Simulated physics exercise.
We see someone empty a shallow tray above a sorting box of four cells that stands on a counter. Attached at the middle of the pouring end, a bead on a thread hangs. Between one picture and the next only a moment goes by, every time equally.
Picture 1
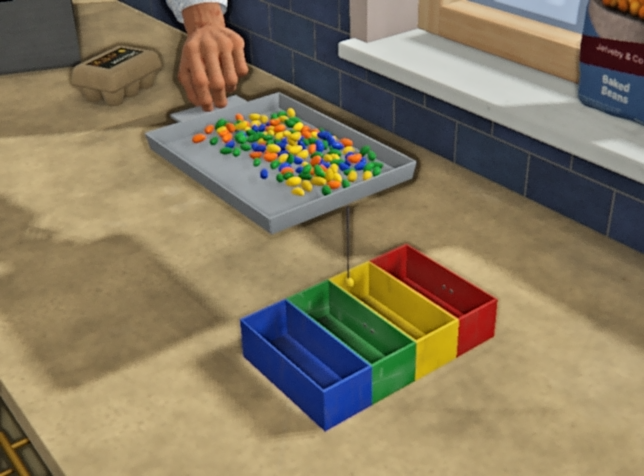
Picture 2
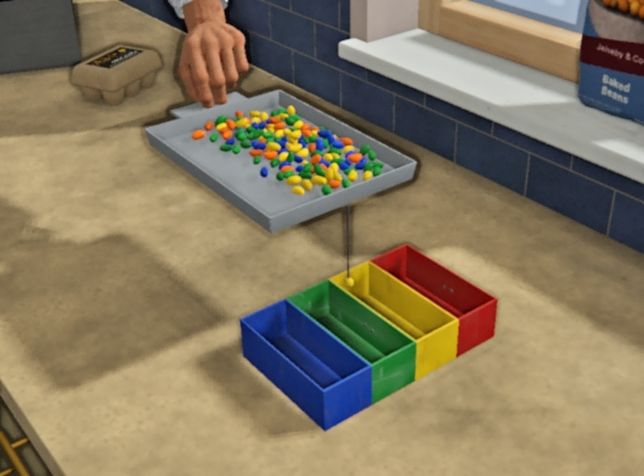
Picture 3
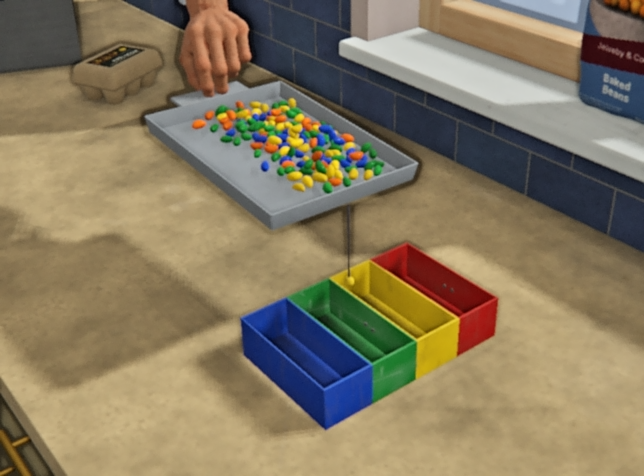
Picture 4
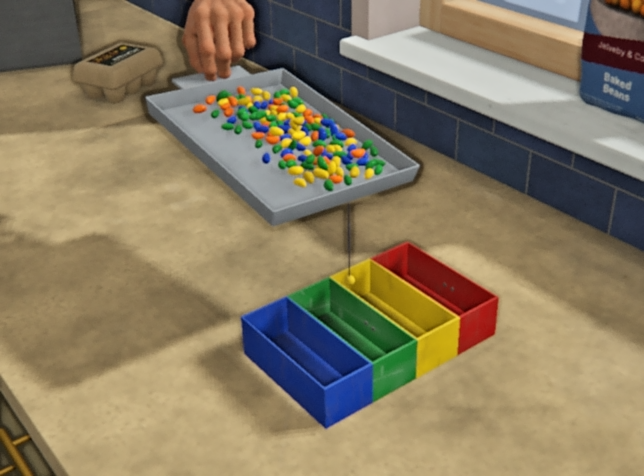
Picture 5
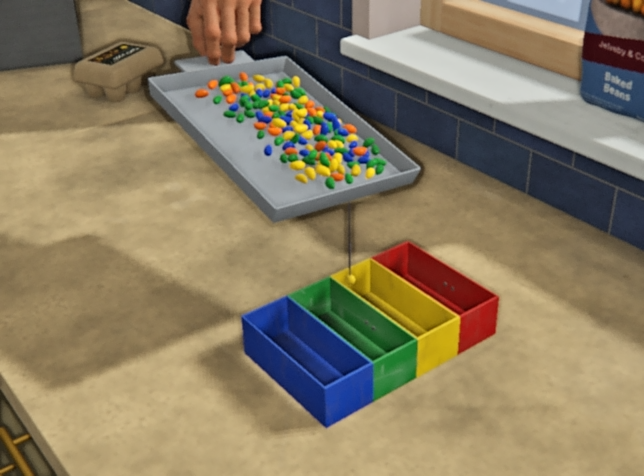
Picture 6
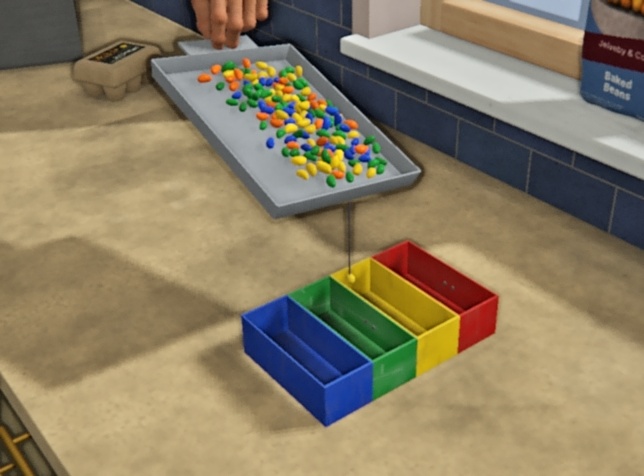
In the video, a hand gradually raises the back of a gray tray of colorful jelly beans, its front edge dipping slightly at the right corner, above a sorting box with blue, green, yellow and red cells on a counter.
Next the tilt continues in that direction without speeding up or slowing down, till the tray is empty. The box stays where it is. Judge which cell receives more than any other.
The red cell receives the most.
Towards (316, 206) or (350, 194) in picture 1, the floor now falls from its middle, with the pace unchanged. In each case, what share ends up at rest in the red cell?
I'd say some 0 in a hundred at first, then 30 in a hundred.
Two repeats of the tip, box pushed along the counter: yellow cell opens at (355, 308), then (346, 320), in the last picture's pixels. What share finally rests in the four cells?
The first comes to 50 percent and the second to 30 percent.
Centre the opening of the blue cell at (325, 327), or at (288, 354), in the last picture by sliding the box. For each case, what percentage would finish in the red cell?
In turn 30 and 60 in a hundred.
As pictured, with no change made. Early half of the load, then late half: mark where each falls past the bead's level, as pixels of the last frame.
(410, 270) for the early half, (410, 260) for the late half.
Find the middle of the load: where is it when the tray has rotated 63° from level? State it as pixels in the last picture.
The load's middle is around (363, 125).
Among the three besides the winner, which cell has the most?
That yellow cell.
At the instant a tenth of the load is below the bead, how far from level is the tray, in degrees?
At roughly 105°.
Soon after the last picture, tray tipped steeply; nearly all on the tray; a stray few falling or outside the box.
A little later, tray tipped past a quarter turn; most on the tray; a small part in the red cell; a stray few in the yellow cell; a stray few falling or outside the box.
Later still, tray tipped past a quarter turn; about two thirds in the red cell; about a third in the yellow cell; a stray few in the green cell; a small part falling or outside the box.
At rest, tray tipped past a quarter turn; about two thirds in the red cell; about a third in the yellow cell; a stray few in the green cell; none in the blue cell; a small part outside the box.
